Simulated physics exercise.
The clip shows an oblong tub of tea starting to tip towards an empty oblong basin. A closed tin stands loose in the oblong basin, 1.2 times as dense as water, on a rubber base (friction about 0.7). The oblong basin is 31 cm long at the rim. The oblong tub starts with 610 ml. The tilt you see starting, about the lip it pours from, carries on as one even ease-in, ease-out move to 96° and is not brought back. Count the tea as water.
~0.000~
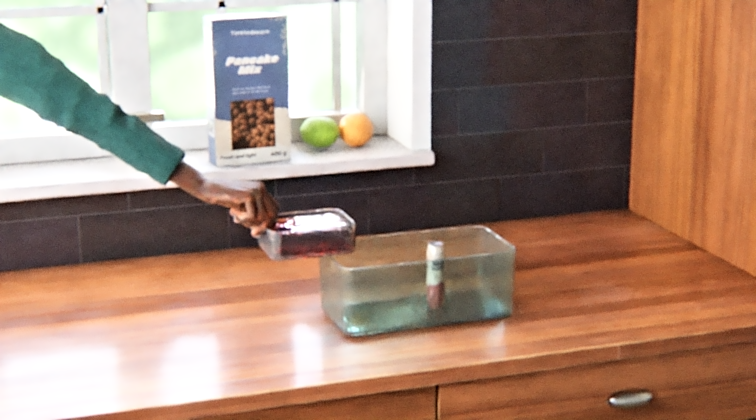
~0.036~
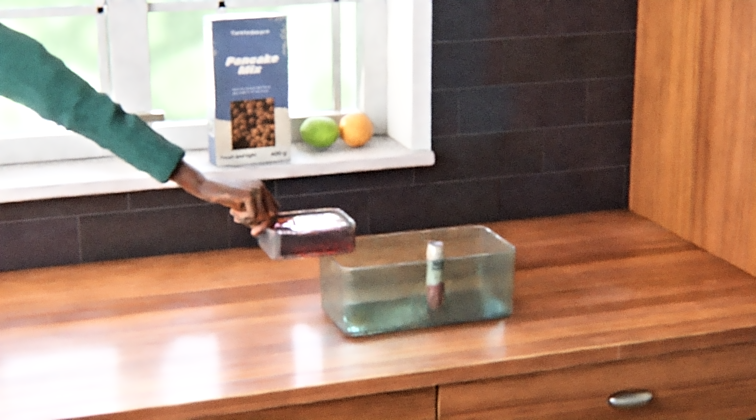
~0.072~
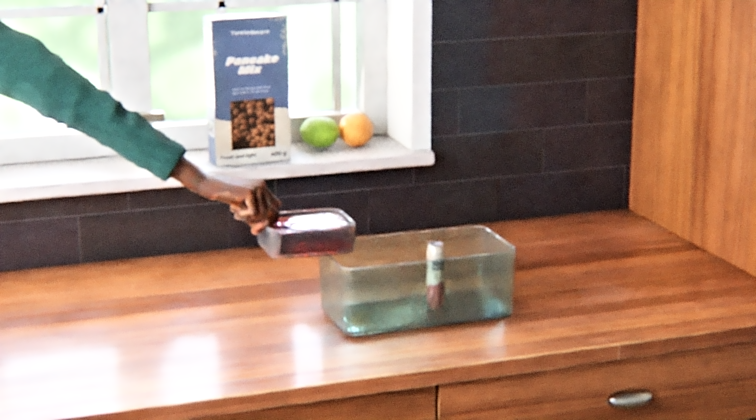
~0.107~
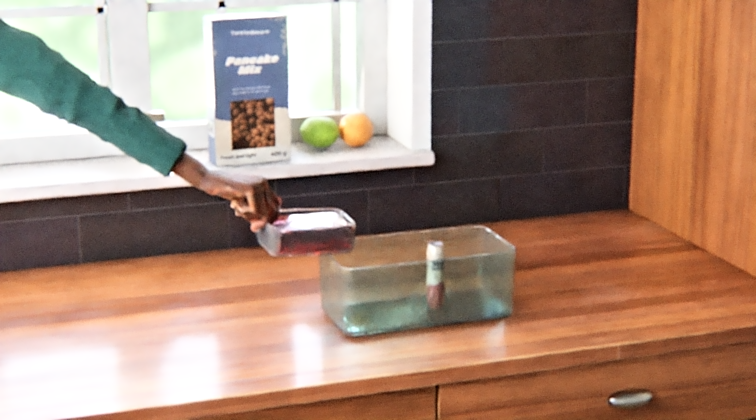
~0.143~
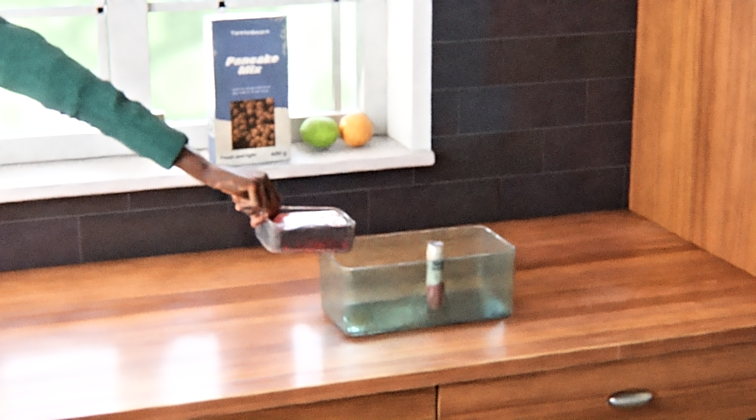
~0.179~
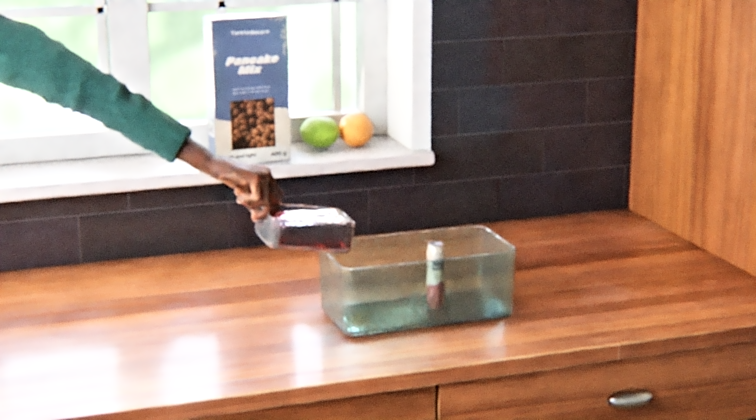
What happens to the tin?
The tin stays up.
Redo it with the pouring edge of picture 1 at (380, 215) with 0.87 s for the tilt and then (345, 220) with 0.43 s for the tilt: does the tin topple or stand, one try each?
First it falls; then it goes over.
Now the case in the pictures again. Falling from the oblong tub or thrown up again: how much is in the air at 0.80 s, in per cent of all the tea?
About 4 per cent.
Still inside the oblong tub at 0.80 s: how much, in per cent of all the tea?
About 5 per cent.
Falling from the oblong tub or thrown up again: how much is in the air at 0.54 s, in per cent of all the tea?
Near 42 in a hundred.
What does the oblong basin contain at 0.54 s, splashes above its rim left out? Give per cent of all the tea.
Near 18 in a hundred.
By 0.54 s the tilt is 65° and 40 per cent is still to pour; the tin stands where it began.
By 0.80 s the tilt is 94° and 5 per cent is still to pour; the tin stands where it began.
By 1.07 s the tilt is 96° and 1 per cent is still to pour; the tin stands where it began.
By 1.37 s the tilt is 96° and 0 per cent is still to pour; the tin stands where it began.
At rest the tin stands where it began.
